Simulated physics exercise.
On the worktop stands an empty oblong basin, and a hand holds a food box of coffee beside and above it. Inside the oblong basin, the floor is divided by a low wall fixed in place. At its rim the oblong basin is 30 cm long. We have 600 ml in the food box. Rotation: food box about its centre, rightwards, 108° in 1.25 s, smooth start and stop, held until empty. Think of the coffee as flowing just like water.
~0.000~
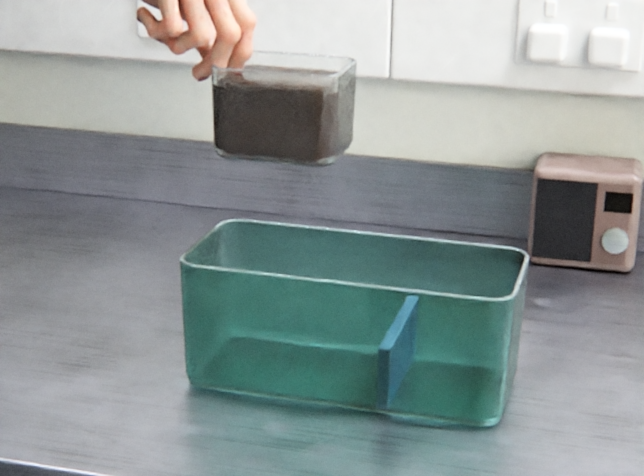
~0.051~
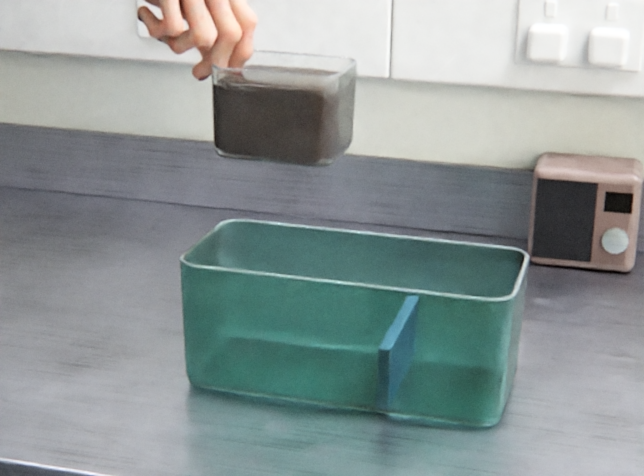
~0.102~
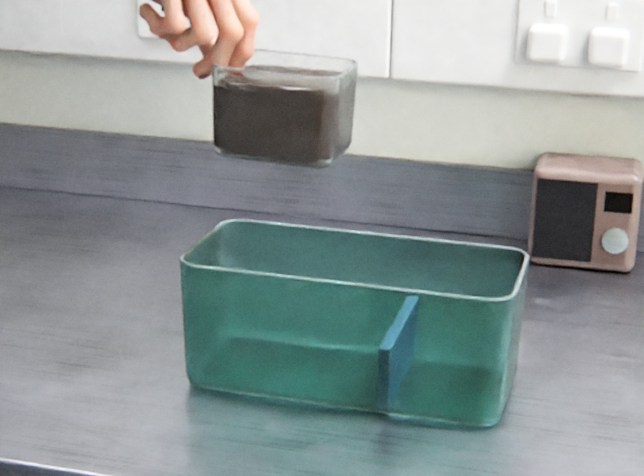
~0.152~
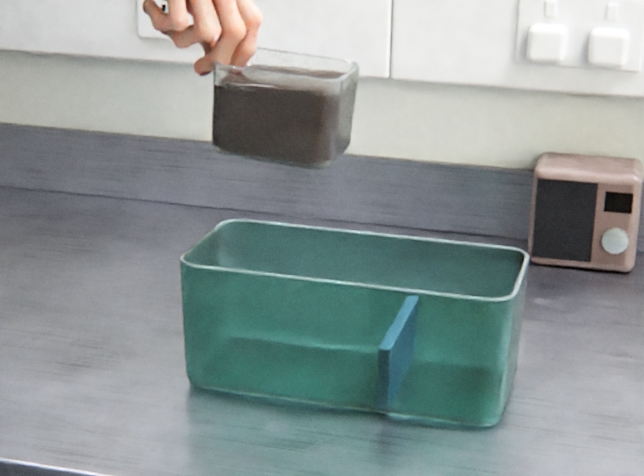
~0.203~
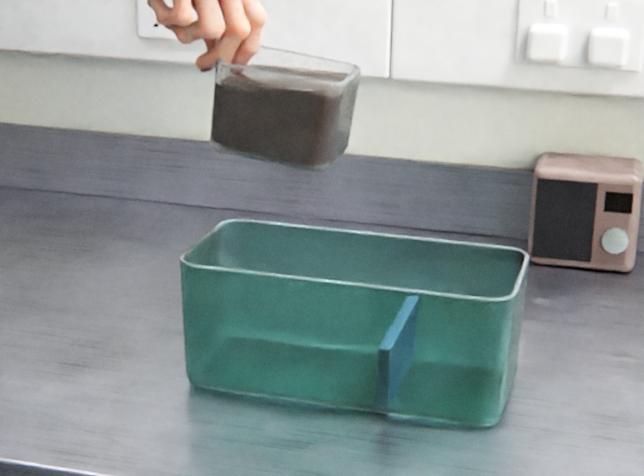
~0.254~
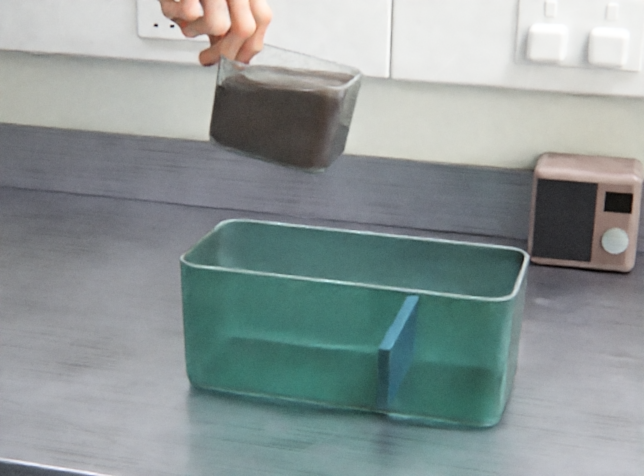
To begin with, a hand holds a clear food box of dark brown liquid level and still above an empty, green oblong basin with a blue divider on a grey worktop. Then the hand slowly tilts the box slightly, its right side dipping, while the basin stays still.
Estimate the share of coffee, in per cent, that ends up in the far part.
About 71 per cent.
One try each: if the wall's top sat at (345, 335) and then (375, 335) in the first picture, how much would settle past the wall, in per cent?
95 per cent first, 90 per cent second.
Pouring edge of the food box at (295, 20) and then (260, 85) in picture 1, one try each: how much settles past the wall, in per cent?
25 in a hundred, followed by 0 in a hundred.
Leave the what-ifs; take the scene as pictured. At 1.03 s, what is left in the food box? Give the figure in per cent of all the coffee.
14 %.
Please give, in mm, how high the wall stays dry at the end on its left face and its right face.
The left side gives some 52 mm, the right side some 26 mm.
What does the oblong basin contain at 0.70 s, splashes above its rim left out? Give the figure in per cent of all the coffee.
Roughly 12 percent.
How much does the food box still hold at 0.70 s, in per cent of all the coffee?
I'd put it near 62 percent.
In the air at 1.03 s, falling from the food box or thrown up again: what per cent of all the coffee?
I'd put it at about 10 per cent of the liquid.
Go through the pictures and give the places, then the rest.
The first picture shows tilt 0°; pouring edge (347, 70); surface from (230, 72) to (346, 81); the oblong basin's rim runs from (201, 242) to (521, 277); the wall's top is at (399, 323).
The second picture shows tilt 0°; pouring edge (347, 70); surface from (230, 72) to (346, 81).
The third picture shows tilt 2°; pouring edge (348, 72); surface from (230, 71) to (347, 81).
The fourth picture shows tilt 4°; pouring edge (349, 74); surface from (231, 72) to (348, 83).
The fifth picture shows tilt 7°; pouring edge (351, 78); surface from (233, 72) to (350, 82).
The sixth picture shows tilt 11°; pouring edge (353, 83); surface from (233, 72) to (351, 82).
By 0.70 s the tilt is 65° and 62 per cent is still to pour, 2 is left of the wall and 10 right of it.
By 1.03 s the tilt is 100° and 13 per cent is still to pour, 8 is left of the wall and 69 right of it.
By 1.38 s the tilt is 108° and 0 per cent is still to pour, 27 is left of the wall and 71 right of it.
By 1.75 s the tilt is 108° and 0 per cent is still to pour, 28 is left of the wall and 71 right of it.
At rest 28 per cent lies left of the wall, 71 right of it and 1 outside.
